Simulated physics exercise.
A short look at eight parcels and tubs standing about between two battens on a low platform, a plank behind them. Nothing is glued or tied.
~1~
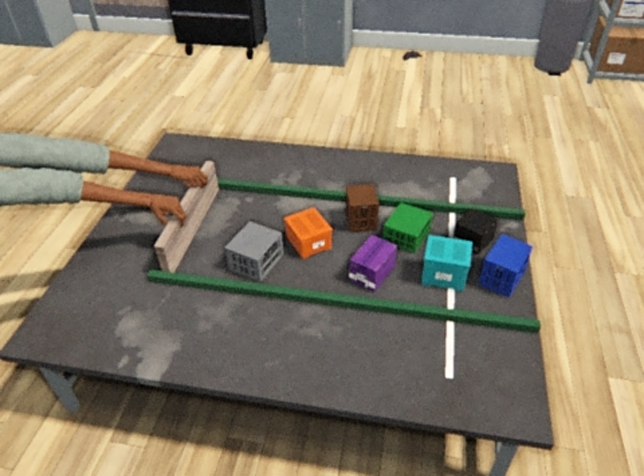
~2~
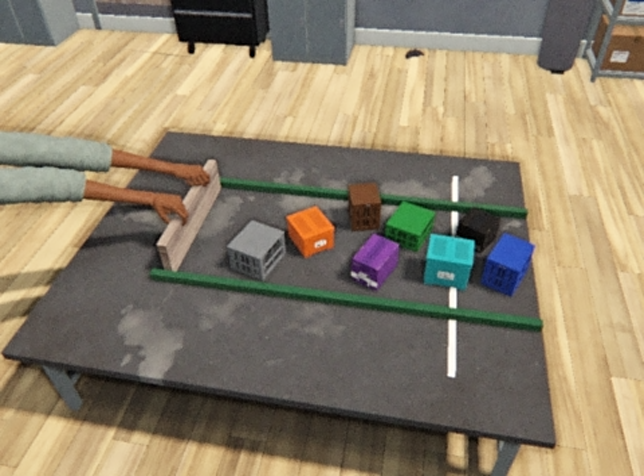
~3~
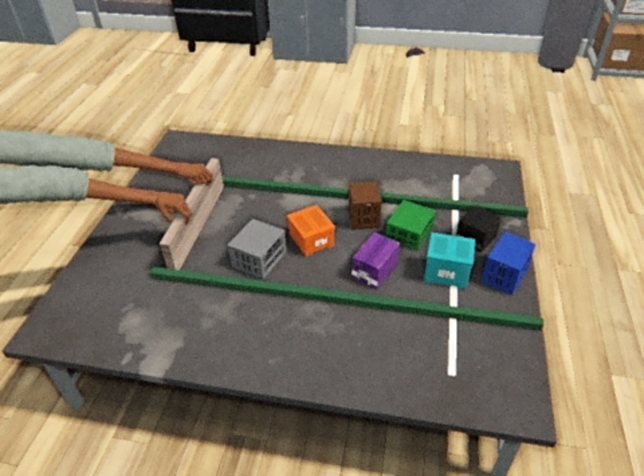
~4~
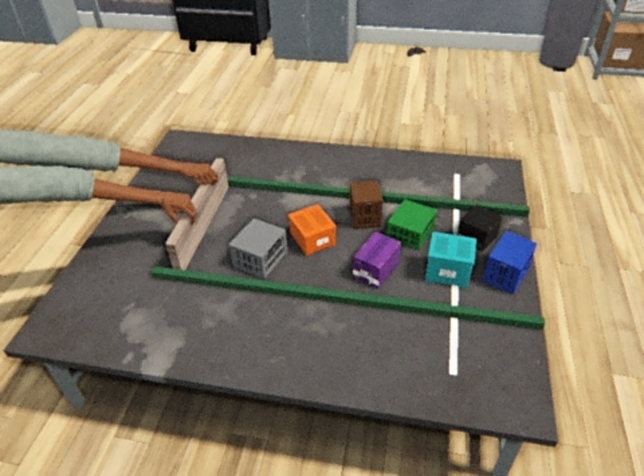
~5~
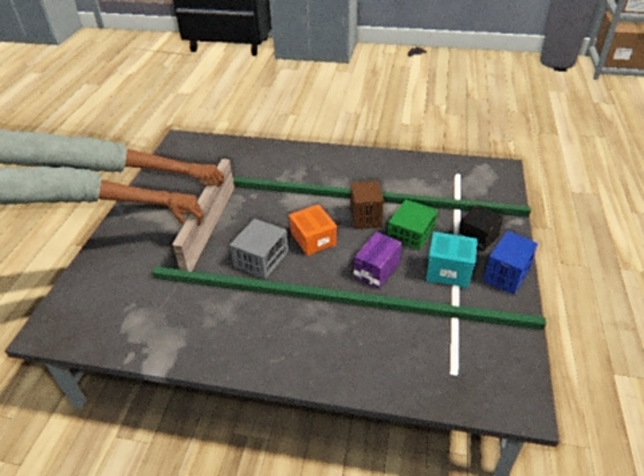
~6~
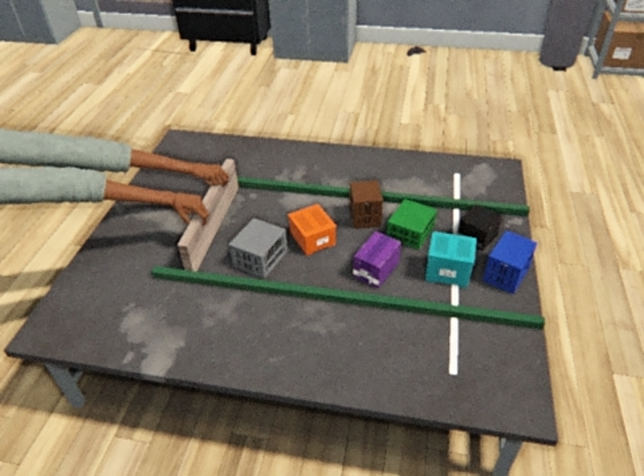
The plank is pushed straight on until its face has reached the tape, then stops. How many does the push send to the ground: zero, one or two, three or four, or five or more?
The number that fall off is three or four.
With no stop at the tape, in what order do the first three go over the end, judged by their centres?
The order is the blue crate, the black box, the turquoise tote.
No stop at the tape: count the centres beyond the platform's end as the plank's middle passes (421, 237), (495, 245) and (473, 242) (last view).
It would be 1, 5 and 3.
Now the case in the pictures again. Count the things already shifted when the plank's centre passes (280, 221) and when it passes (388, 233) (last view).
By then 2, and 8.
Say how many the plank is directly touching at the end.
3 of them.
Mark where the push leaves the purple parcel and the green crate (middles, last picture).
About (514, 273), and the other about (511, 227).
A little later, none off yet; blue crate at rest near (510, 262); black box at rest near (479, 227); turquoise tote at rest near (450, 260).
Next, none off yet; blue crate at rest near (510, 262); black box at rest near (479, 227); turquoise tote shifted a little near (461, 261).
When it is over, the number that fall off is three or four; down, turquoise tote, black box and blue crate.
